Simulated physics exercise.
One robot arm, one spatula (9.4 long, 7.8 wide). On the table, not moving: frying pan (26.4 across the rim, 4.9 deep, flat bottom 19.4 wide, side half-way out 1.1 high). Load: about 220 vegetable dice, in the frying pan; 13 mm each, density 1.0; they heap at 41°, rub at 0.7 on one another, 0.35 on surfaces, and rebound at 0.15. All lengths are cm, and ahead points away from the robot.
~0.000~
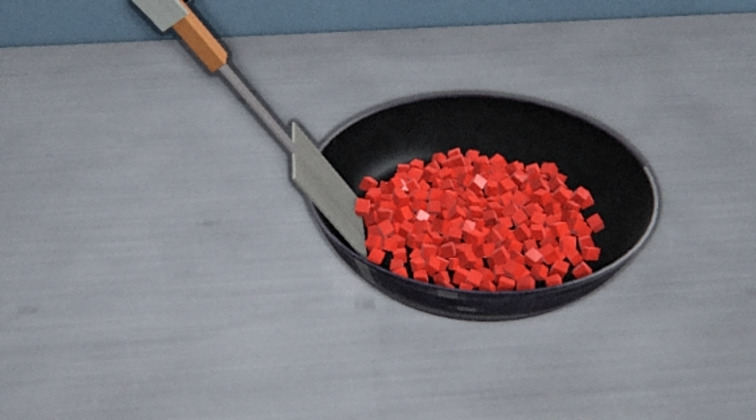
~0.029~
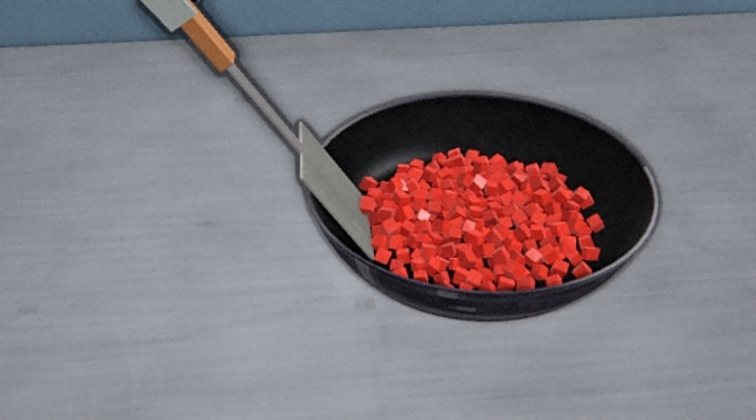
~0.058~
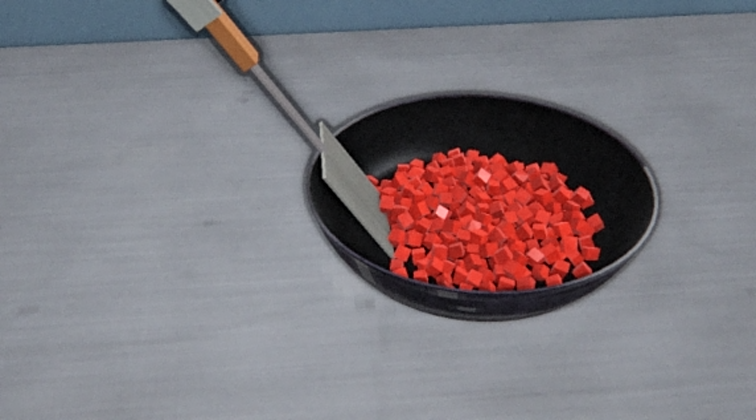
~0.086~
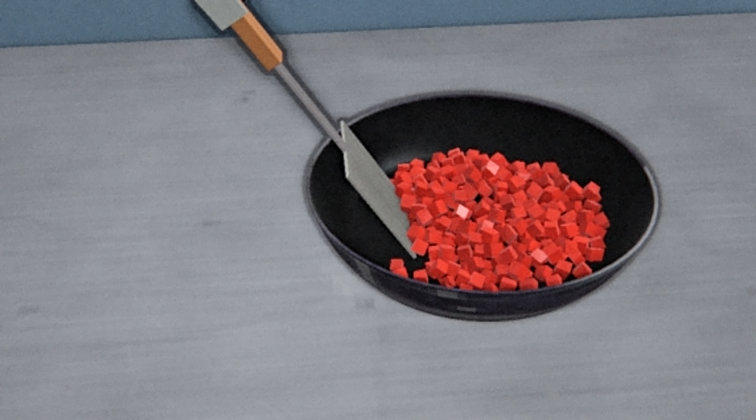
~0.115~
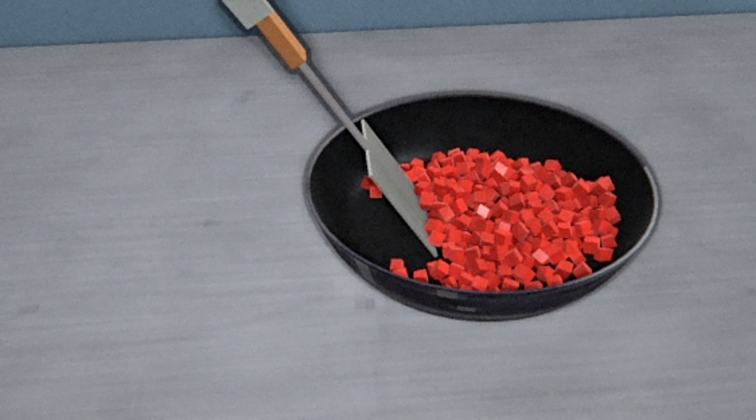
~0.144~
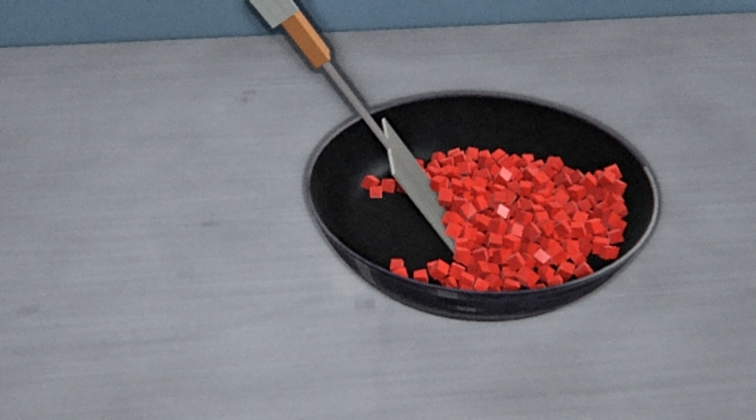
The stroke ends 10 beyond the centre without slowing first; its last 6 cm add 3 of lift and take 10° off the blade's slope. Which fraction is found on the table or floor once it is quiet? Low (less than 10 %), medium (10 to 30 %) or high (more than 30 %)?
Share on the table or floor: Medium (10 to 30 %).
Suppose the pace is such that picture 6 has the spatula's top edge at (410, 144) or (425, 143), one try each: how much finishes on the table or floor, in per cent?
Some 25 and 20 per cent.
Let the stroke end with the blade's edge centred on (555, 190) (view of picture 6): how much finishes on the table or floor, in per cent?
Some 0 per cent.
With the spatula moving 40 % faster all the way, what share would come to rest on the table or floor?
In that case some 15 per cent.
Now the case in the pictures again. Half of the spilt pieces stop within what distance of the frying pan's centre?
Some 18 cm.
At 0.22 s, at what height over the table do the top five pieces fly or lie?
About 5 cm.
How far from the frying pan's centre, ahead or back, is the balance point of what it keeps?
Some 5.0 cm ahead.
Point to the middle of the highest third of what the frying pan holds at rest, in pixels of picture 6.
Around (604, 193).
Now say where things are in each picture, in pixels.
The spatula top edge at (293, 149), sloping 58°; upper third of the load around (483, 214), from x 365 to 595, top at y 155; 222 in the frying pan, in the first frame.
The spatula top edge at (301, 149), sloping 58°; upper third of the load around (483, 214), from x 370 to 595, top at y 155, in the second frame.
The spatula top edge at (322, 148), sloping 58°; upper third of the load around (483, 210), from x 370 to 595, top at y 155, in the third frame.
The spatula top edge at (344, 147), sloping 58°; upper third of the load around (492, 208), from x 370 to 600, top at y 155, in the fourth frame.
The spatula top edge at (366, 146), sloping 58°; upper third of the load around (506, 208), from x 370 to 615, top at y 155, in the fifth frame.
The spatula top edge at (388, 145), sloping 58°; upper third of the load around (521, 209), from x 370 to 620, top at y 155; 222 in the frying pan, in the sixth frame.
After 0.22 s, sloping 58°, highest piece 5 above the table; 222 in the frying pan.
After 0.30 s, sloping 54°, highest piece 7 above the table; 222 in the frying pan.
After 0.54 s, sloping 48°, highest piece 6 above the table; 186 in the frying pan, 30 on the table or floor, 6 on the blade or in flight.
After 1.59 s, sloping 48°, highest piece 6 above the table; 186 in the frying pan, 36 on the table or floor.
In the end, 186 in the frying pan, 36 on the table or floor. That is 16 % on the table or floor.
